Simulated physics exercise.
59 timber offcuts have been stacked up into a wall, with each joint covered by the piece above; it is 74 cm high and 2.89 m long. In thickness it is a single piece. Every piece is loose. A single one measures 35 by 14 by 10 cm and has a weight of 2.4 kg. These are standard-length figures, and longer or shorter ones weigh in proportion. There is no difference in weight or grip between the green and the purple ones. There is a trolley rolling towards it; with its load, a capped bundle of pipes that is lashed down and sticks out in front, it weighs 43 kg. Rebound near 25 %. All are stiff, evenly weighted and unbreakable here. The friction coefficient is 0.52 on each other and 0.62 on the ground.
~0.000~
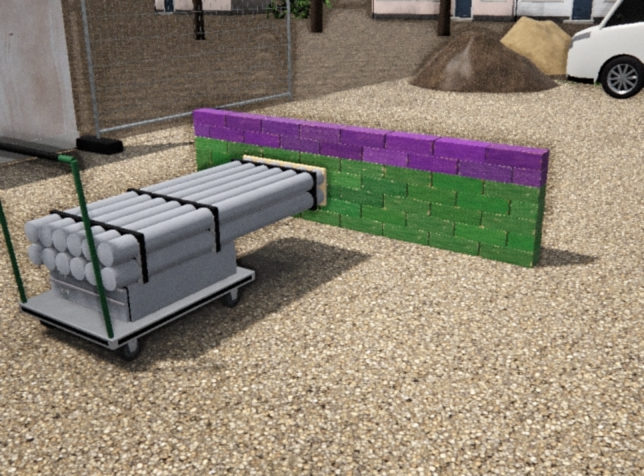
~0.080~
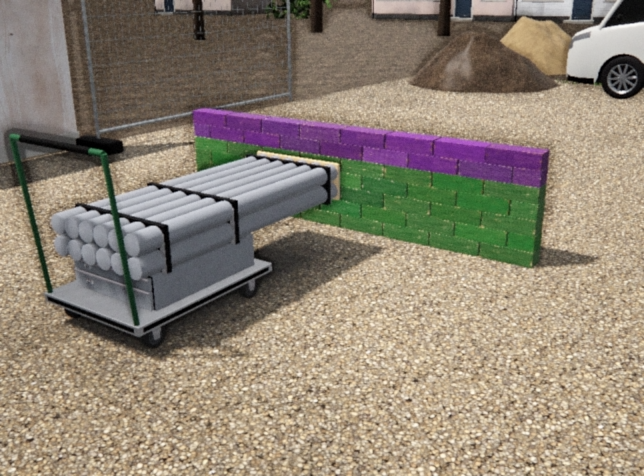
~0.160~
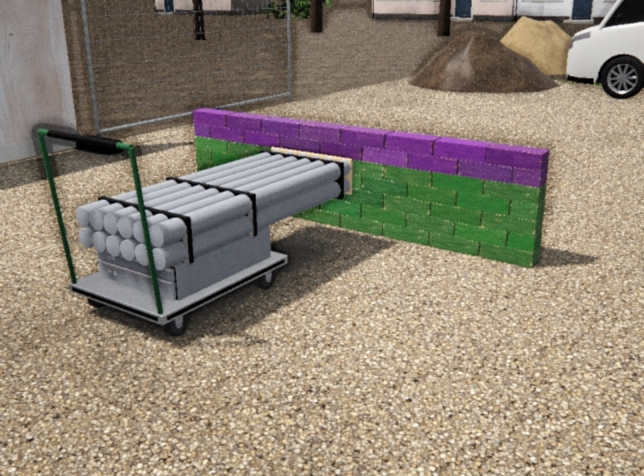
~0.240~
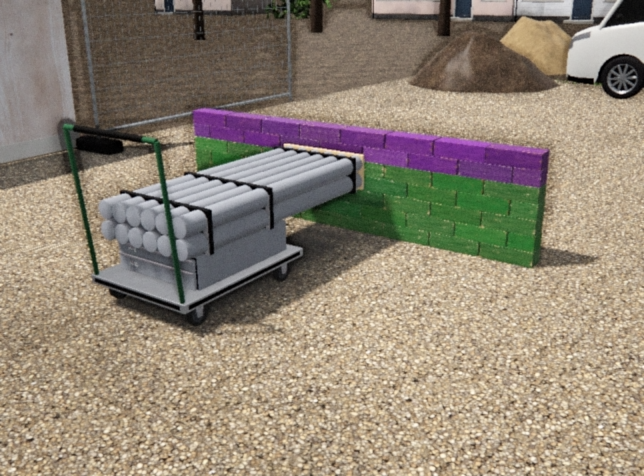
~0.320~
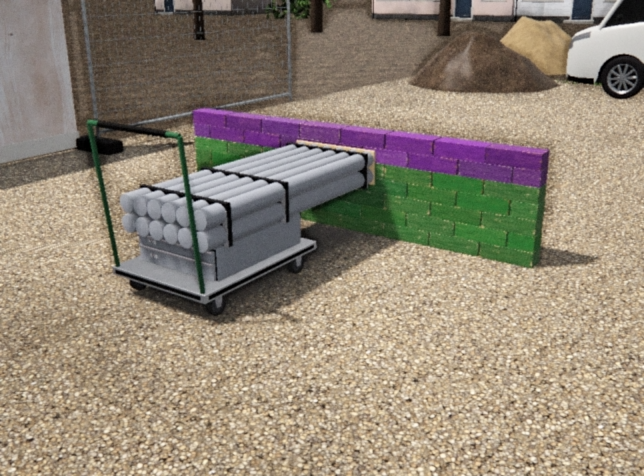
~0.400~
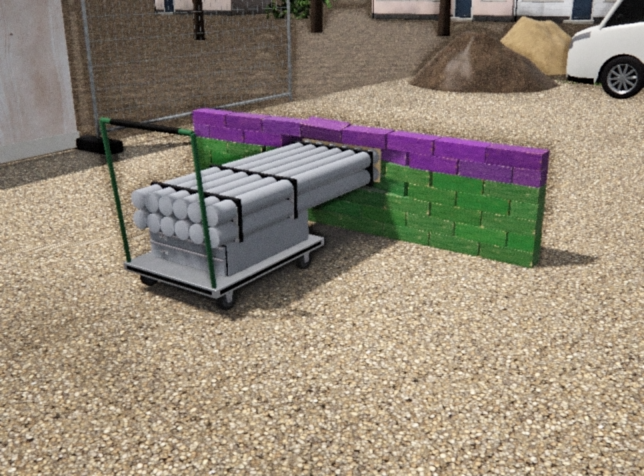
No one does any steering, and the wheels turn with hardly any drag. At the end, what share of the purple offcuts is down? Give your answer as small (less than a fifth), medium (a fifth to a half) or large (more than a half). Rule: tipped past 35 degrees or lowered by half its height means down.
Large - more than a half.
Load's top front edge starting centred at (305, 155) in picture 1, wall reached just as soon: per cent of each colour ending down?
Green 20%, purple 60%.
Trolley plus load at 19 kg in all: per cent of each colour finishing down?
You'd get green at 20 and purple at 60 per cent down.
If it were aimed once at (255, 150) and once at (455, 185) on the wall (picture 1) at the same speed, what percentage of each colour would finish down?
First try then second: Green 20 and 30, purple 50 and 40 per cent.
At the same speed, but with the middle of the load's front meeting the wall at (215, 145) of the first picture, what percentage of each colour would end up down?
Green 20 %, purple 40 %.
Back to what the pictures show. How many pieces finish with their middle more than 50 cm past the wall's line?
12 or so.
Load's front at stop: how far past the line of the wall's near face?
It ends up roughly 80 cm beyond.
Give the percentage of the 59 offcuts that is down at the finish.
Near enough 30 per cent of them, I reckon.
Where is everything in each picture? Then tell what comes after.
In the first picture (pixels give the middle of a visible side), load (321, 182) 59 cm short of the wall; top purple offcut (280, 128); top green offcut (320, 162); none has stirred.
In the second picture, load (334, 177) 44 cm short of the wall; top purple offcut (280, 128).
In the third picture, load (347, 172) 29 cm short of the wall; top purple offcut (280, 128).
In the fourth picture, load (359, 167) 14 cm short of the wall; top purple offcut (280, 128).
In the fifth picture, load (371, 163) just touching; top purple offcut (280, 128).
In the sixth picture, load (376, 160) 9 cm into the wall's line; top purple offcut (281, 128) 14 mm from its place; steepest lean 14°, the offcut at (321, 134); movement in 16 of them.
After 0.66 s, load 29 cm past the wall's line, still rolling; 2 of the 17 purple offcuts down (6 of 59 in all colours); top purple offcut 20° from how it stood; top green offcut 46° from how it stood, 31 cm lower.
After 1.08 s, load 55 cm past the wall's line, still rolling; 10 of the 17 purple offcuts down (18 of 59 in all colours); top purple offcut 34° from how it stood, 51 cm lower; top green offcut upside down.
In the end (2.3 s), load 81 cm past the wall's line, stopped; 10 of the 17 purple offcuts down (18 of 59 in all colours); top purple offcut 53° from how it stood, 60 cm lower; top green offcut upside down. That is 59 per cent. From the last view, middles, top purple offcut near (307, 182), top green offcut near (363, 189).
